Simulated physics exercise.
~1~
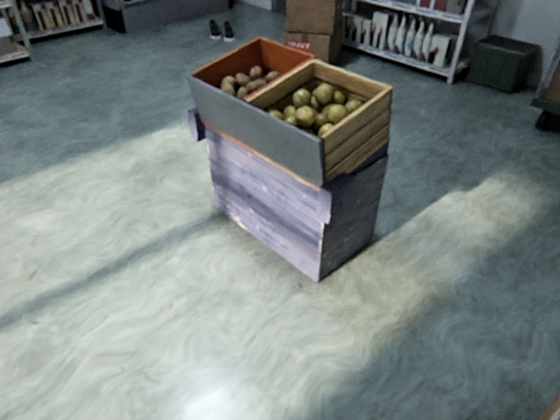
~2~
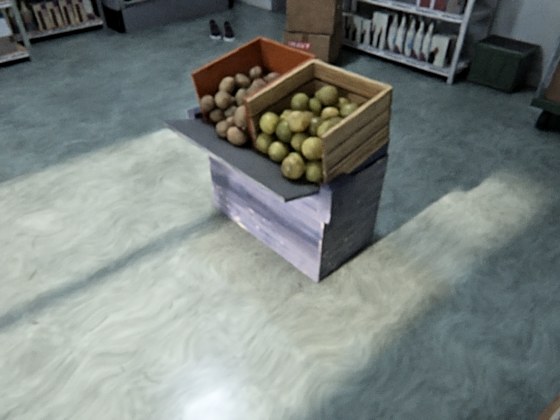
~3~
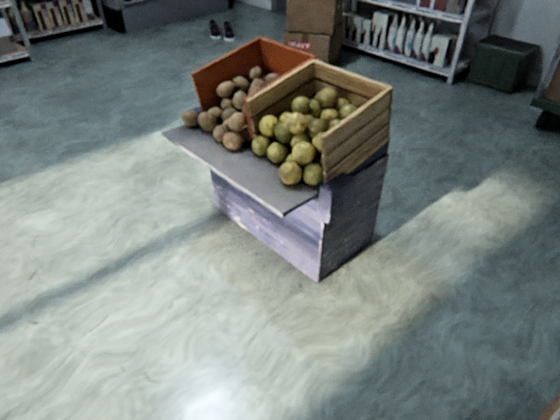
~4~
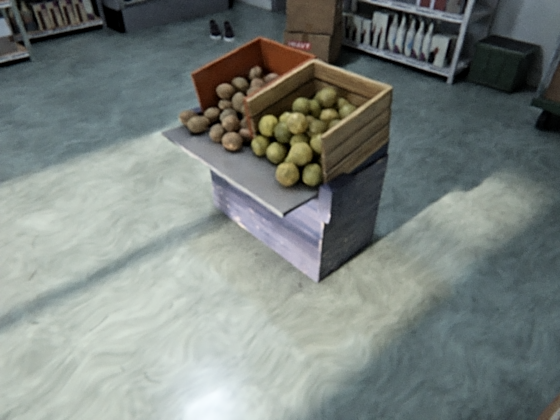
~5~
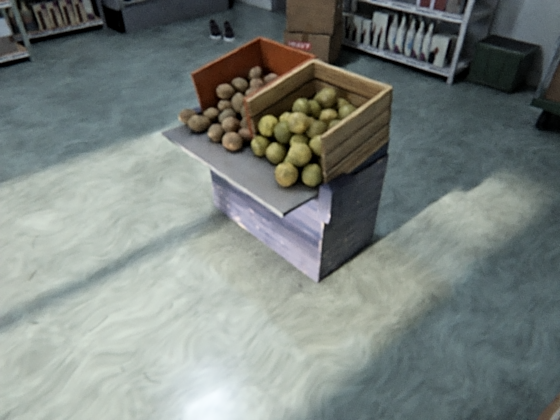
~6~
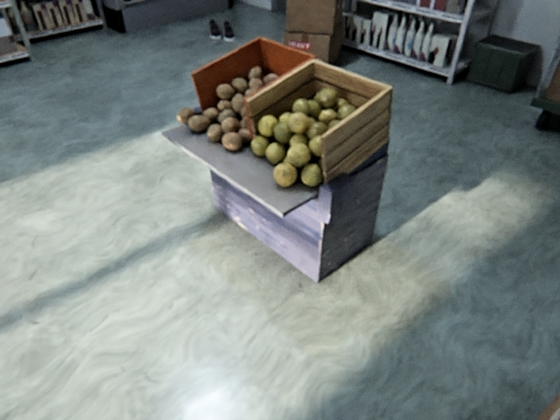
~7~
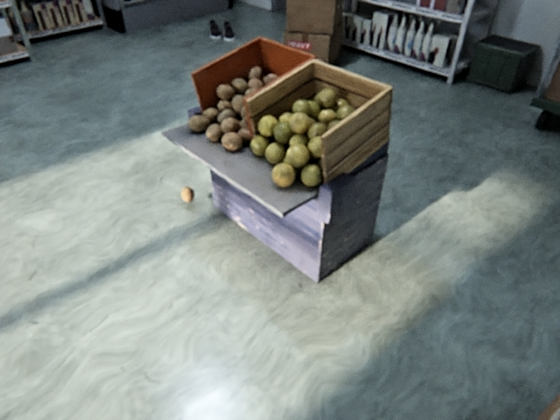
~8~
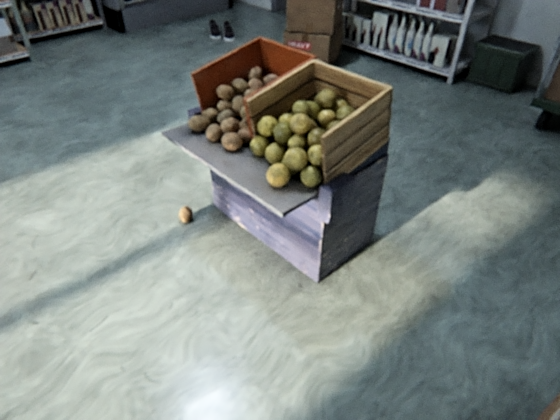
A grey flap drops open, fruit slides onto it, and one brown piece falls to the floor.
